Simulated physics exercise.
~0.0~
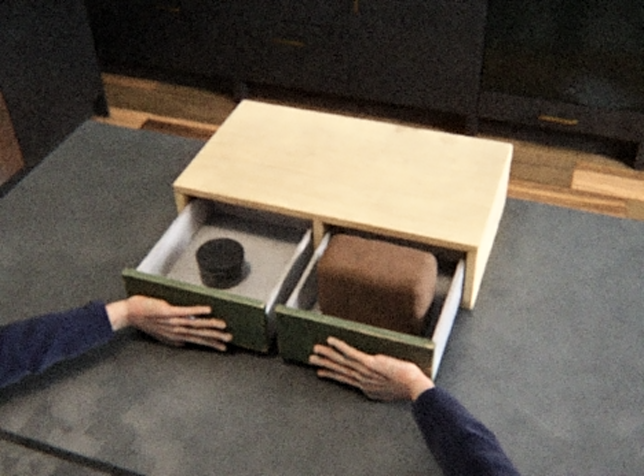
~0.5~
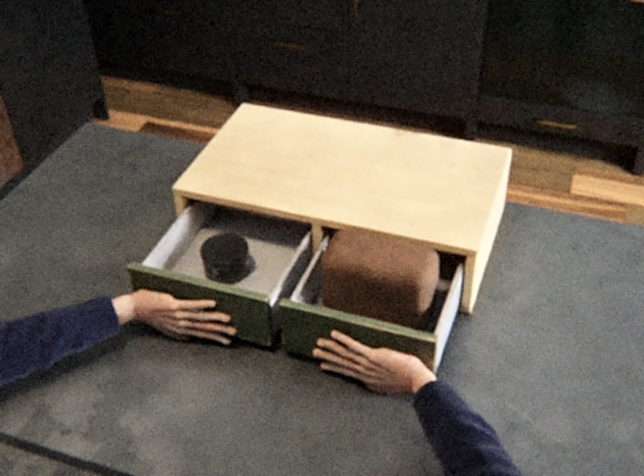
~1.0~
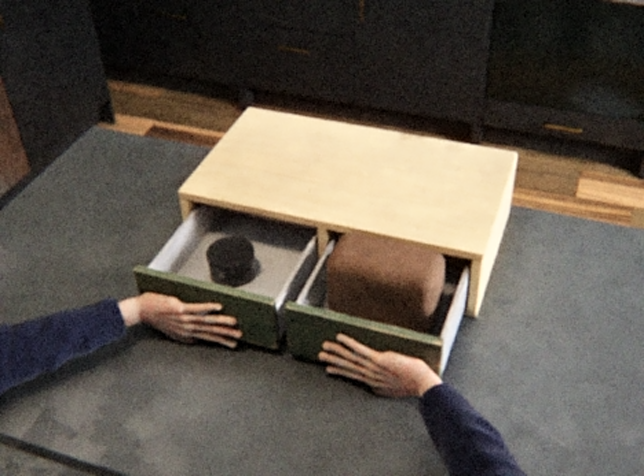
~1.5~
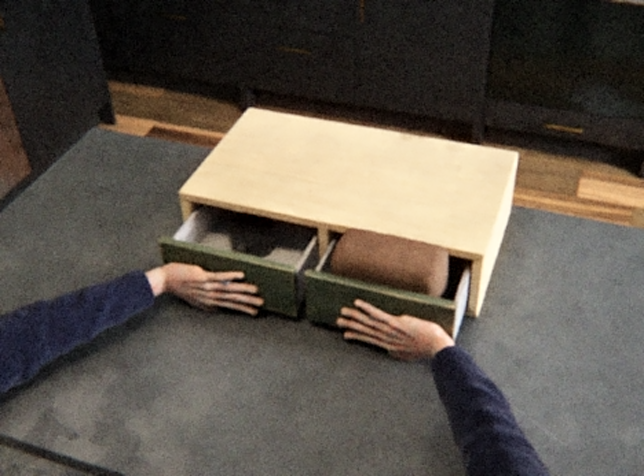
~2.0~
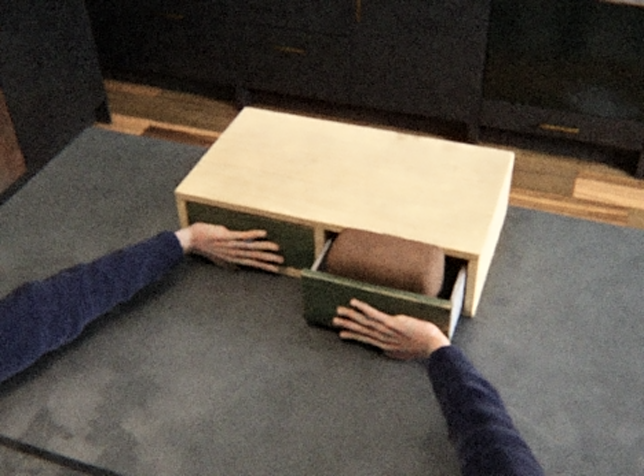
At first, a pale wooden chest sits on a dark surface with its two green-fronted drawers pulled open, a small black pot in the left one and a brown loaf-shaped block in the right. A hand in a dark blue sleeve rests against each drawer front. The hands barely shift the drawers to begin with, then push both inward together, and the pot slips out of sight. The left hand carries on until its drawer is closed. The right drawer stops partway and stays ajar, the brown block still showing above its front beneath the other hand.
